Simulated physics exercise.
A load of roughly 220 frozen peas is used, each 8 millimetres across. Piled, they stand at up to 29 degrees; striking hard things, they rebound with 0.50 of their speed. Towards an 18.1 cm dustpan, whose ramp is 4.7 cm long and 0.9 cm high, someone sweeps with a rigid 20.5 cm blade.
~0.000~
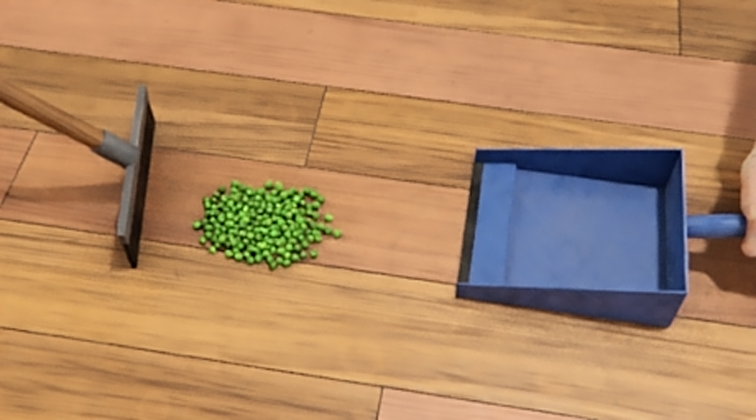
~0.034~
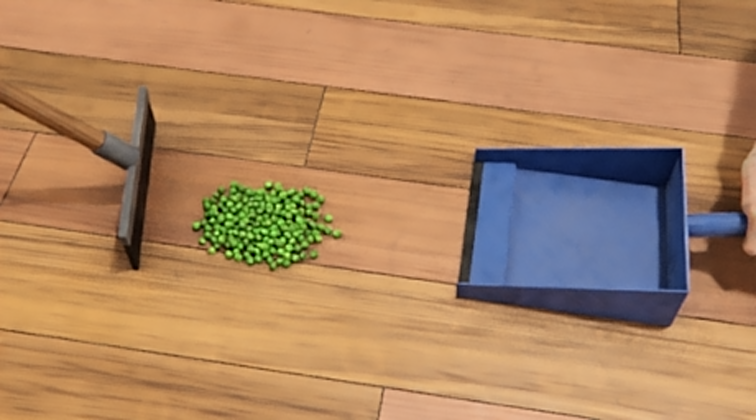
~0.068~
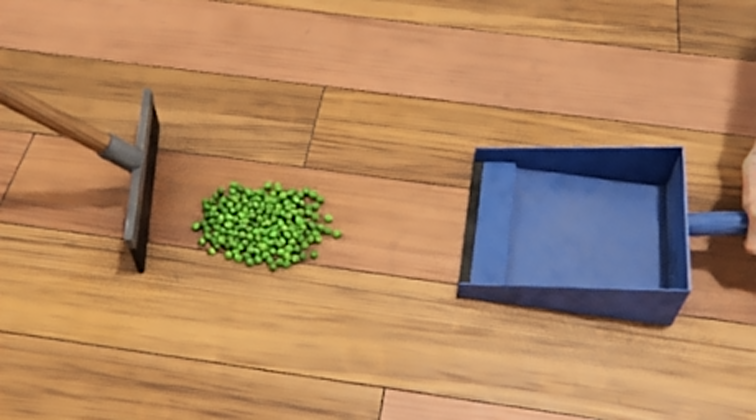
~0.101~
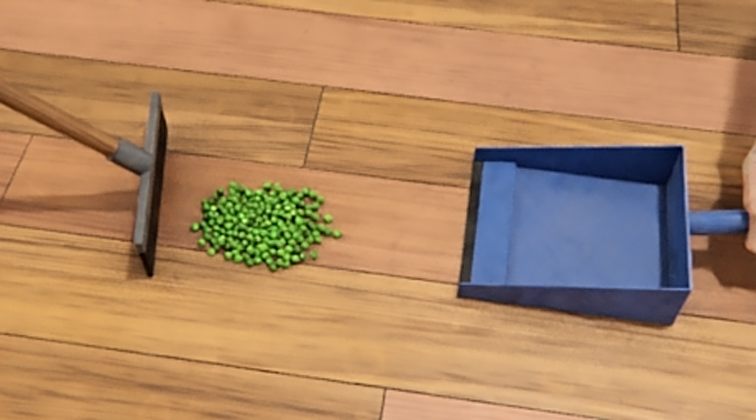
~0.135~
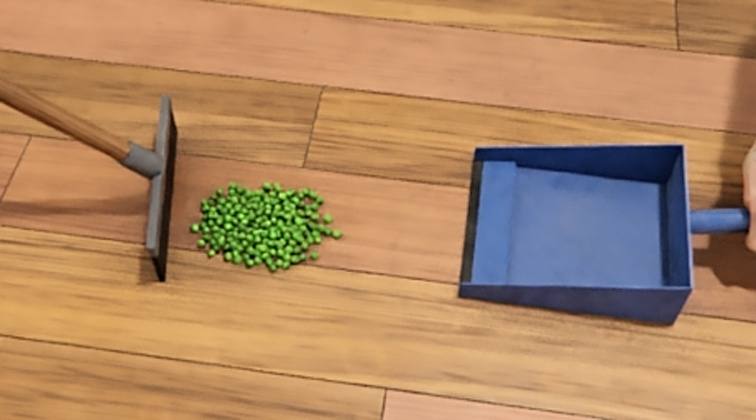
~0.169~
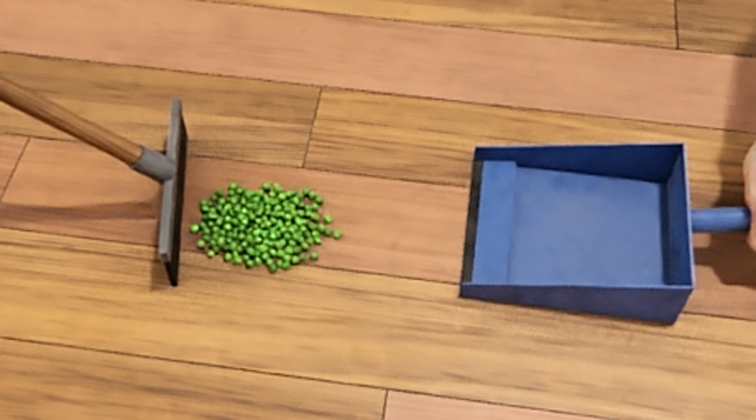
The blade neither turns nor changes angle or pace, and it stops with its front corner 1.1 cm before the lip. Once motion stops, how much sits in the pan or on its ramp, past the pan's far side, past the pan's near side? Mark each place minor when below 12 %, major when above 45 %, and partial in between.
Pan - minor; far side - minor; near side - partial.
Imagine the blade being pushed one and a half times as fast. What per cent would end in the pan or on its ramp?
About 15 %.
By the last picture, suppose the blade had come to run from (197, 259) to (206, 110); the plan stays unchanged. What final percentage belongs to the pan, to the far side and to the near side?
Split: Pan = 25, far = 10, near = 20.
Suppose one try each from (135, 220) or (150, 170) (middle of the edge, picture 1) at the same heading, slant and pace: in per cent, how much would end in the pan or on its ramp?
About 5 and 15 per cent.
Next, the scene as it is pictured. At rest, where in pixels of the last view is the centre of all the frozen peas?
Once everything settles, the centre is around (453, 238).
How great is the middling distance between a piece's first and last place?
That distance is close to 22 cm.
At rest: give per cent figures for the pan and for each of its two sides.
The pan holds 5 per cent at the end, the far side 5 per cent and the near side 20 per cent.
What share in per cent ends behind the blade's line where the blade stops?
15 %.
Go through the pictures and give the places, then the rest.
In the first frame, blade from (124, 238) to (144, 95), moved 0.0 cm, 0 of the pieces shifted so far; middle of the pieces at (265, 224); pan at (584, 242).
In the second frame, blade from (125, 240) to (144, 96), moved 0.2 cm, 0 of the pieces shifted so far; middle of the pieces at (265, 224).
In the third frame, blade from (131, 243) to (149, 98), moved 1.0 cm, 0 of the pieces shifted so far; middle of the pieces at (264, 225).
In the fourth frame, blade from (141, 247) to (157, 101), moved 2.1 cm, 0 of the pieces shifted so far; middle of the pieces at (264, 225).
In the fifth frame, blade from (153, 251) to (167, 104), moved 3.5 cm, 0 of the pieces shifted so far; middle of the pieces at (264, 226).
In the sixth frame, blade from (165, 256) to (177, 108), moved 4.9 cm, 0 of the pieces shifted so far; middle of the pieces at (264, 226); pan at (586, 239). The blade's pace is about 0.41 m/s, heading 10 degrees towards the viewer's side.
After 0.50 s, middle of the blade 18 cm from the lip; 0 % over the lip, far side 0 %, near side 10 %.
After 0.73 s, middle of the blade 9 cm from the lip; 0 % over the lip, far side 5 %, near side 15 %.
After 1.06 s, middle of the blade 3 cm from the lip; 5 % over the lip, far side 5 %, near side 20 %.
In the end, at 1.6 s, pan 5 %, far side 5 %, near side 20 %, in front of the lip or behind the blade 70 %.
